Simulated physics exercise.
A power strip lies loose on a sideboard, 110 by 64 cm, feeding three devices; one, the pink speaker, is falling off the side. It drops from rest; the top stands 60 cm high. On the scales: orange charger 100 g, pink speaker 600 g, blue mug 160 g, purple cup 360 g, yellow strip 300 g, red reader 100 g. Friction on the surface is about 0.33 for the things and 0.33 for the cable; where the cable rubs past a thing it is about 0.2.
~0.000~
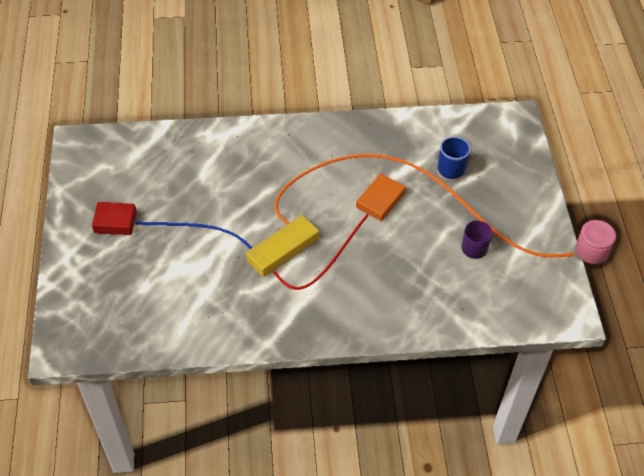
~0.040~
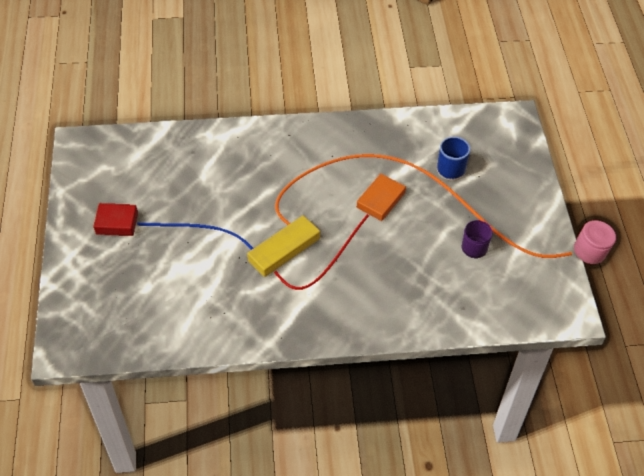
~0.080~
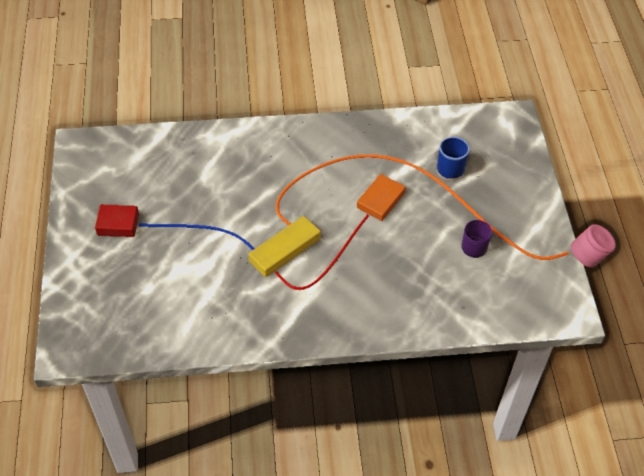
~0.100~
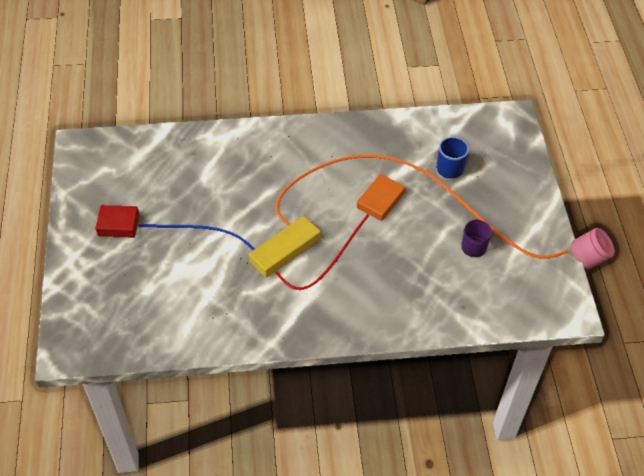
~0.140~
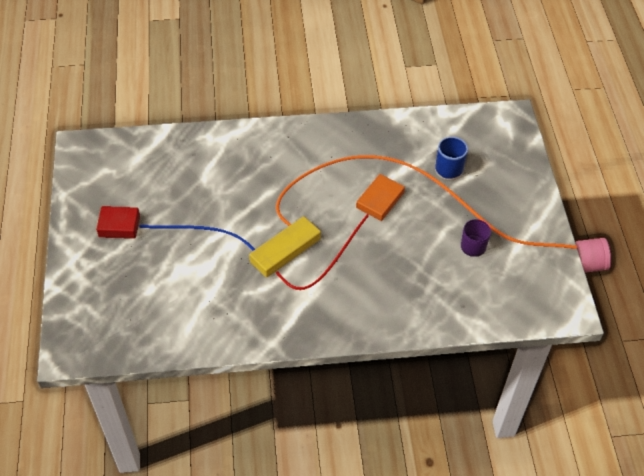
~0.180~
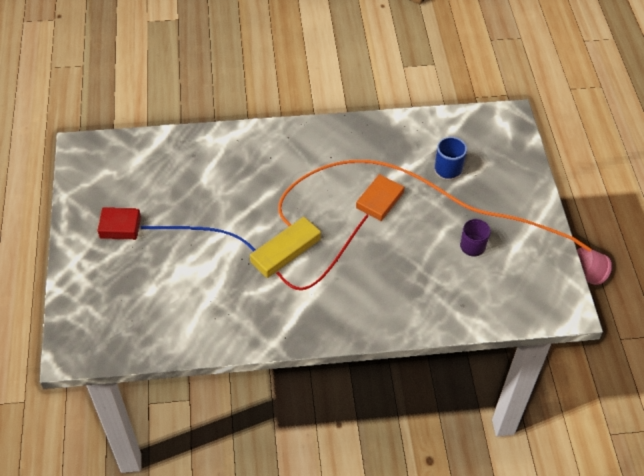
On a marbled table over a wooden floor, a yellow block joins by cords to a red block, an orange block and a pink cylinder at the right edge. The pink piece tilts and slips down over the edge, drawing its orange cord straighter, while the blue and purple cups stay upright.
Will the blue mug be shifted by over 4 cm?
The blue mug keeps its place.
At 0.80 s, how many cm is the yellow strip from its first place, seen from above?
Some 36 cm.
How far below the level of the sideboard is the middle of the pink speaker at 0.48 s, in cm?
Some 50 cm.
By 0.5 s, the strip's end of the orange cable at (386, 236); orange charger 33 cm off its start, red reader 21 cm off its start, yellow strip 16 cm off its start.
By 0.8 s, the strip's end of the orange cable at (473, 222); red reader 61 cm off its start, yellow strip 36 cm off its start, orange charger over the edge.
By 1.1 s, the strip's end of the orange cable at (474, 226); red reader 63 cm off its start at (419, 227), orange charger over the edge, yellow strip 38 cm off its start at (470, 240).
By 1.4 s, the strip's end of the orange cable at (474, 226); red reader 63 cm off its start, orange charger over the edge, yellow strip 38 cm off its start.
By 2.6 s, the strip's end of the orange cable at (474, 226); blue mug 0 cm off its start at (452, 148), red reader 63 cm off its start at (419, 227), yellow strip 38 cm off its start at (470, 240), orange charger over the edge.
